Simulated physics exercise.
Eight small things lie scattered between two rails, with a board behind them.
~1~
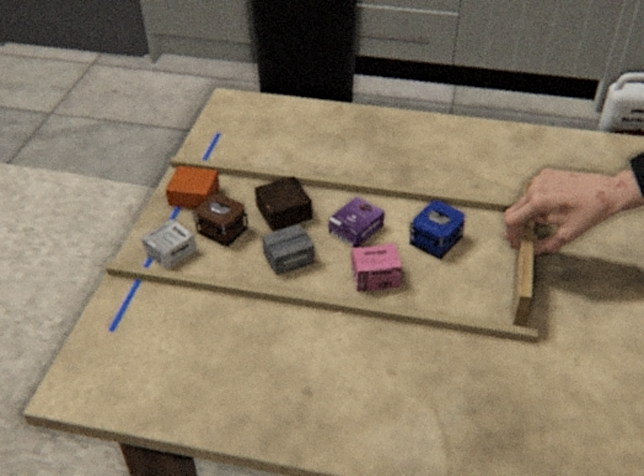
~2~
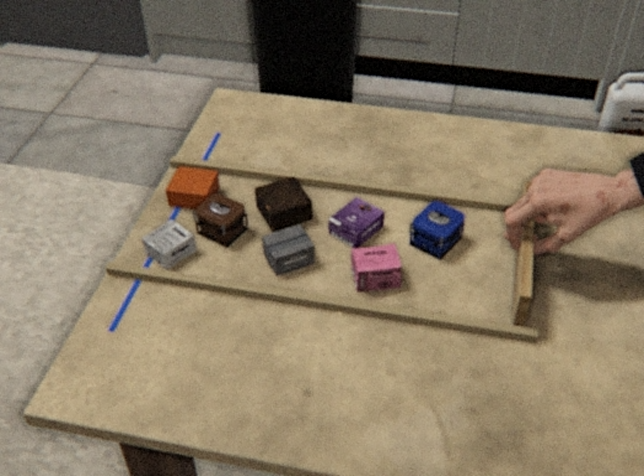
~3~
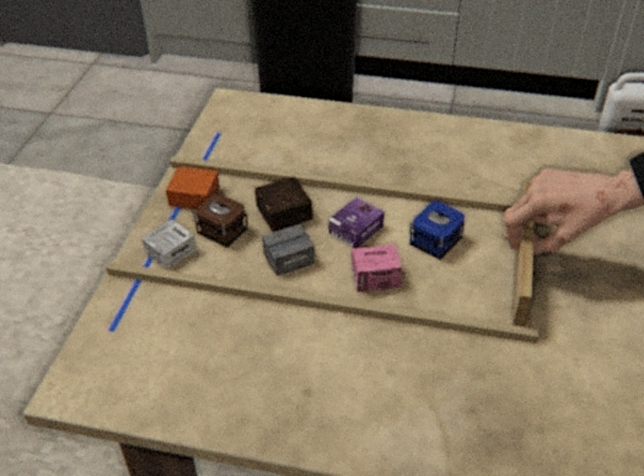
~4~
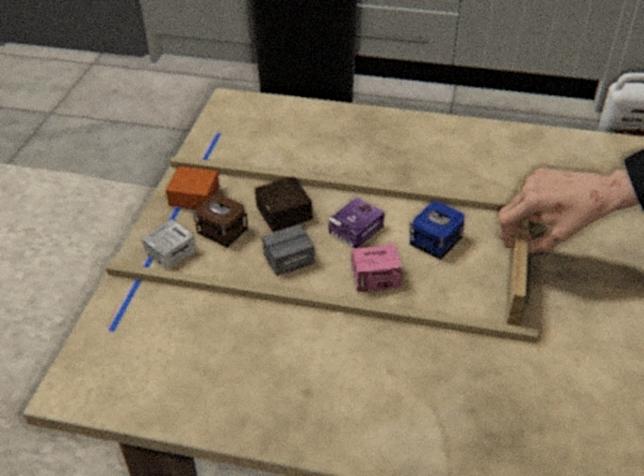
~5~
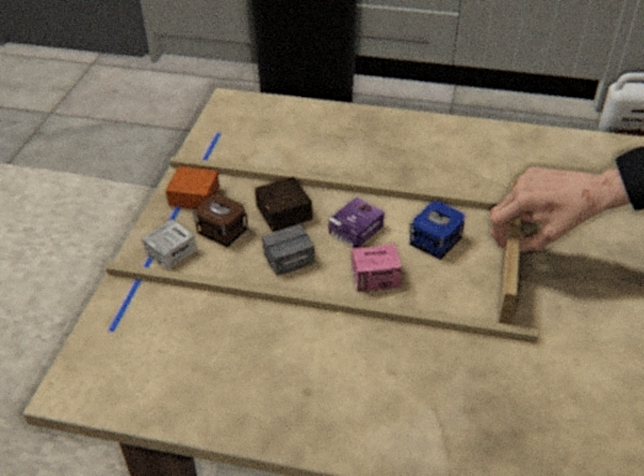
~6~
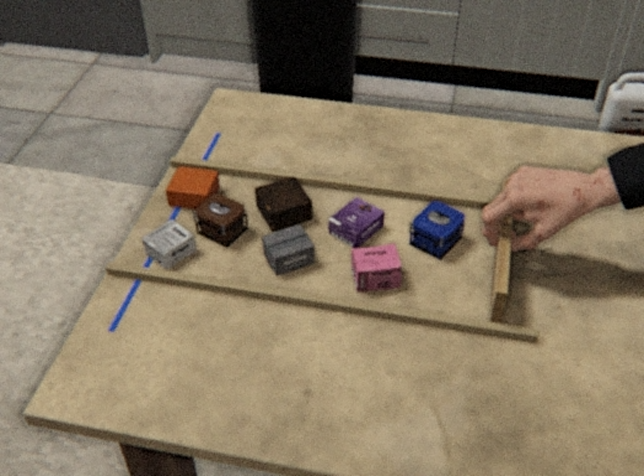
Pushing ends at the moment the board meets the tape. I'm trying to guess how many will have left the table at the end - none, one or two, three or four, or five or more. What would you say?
I would say five or more.
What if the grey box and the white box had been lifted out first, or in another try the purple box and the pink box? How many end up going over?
First try 4, second try 4.
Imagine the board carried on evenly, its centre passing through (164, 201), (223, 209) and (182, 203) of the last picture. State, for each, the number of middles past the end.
By position: 6 / 4 / 6.
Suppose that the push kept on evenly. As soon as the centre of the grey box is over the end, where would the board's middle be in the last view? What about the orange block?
First it's close to (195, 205), next close to (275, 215).
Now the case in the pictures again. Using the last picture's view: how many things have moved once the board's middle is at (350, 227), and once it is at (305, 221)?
Tally: 5; 7.
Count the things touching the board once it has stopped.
The answer is 2.
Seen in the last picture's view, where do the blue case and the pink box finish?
The one named first is at (159, 195), the next at (139, 228).
Early on, none off yet; orange block at rest near (193, 189); white box at rest near (169, 244); brown case at rest near (221, 220).
Finally, the number that fall off is five or more; lost, purple box, grey box, black block, brown case, white box and orange block.
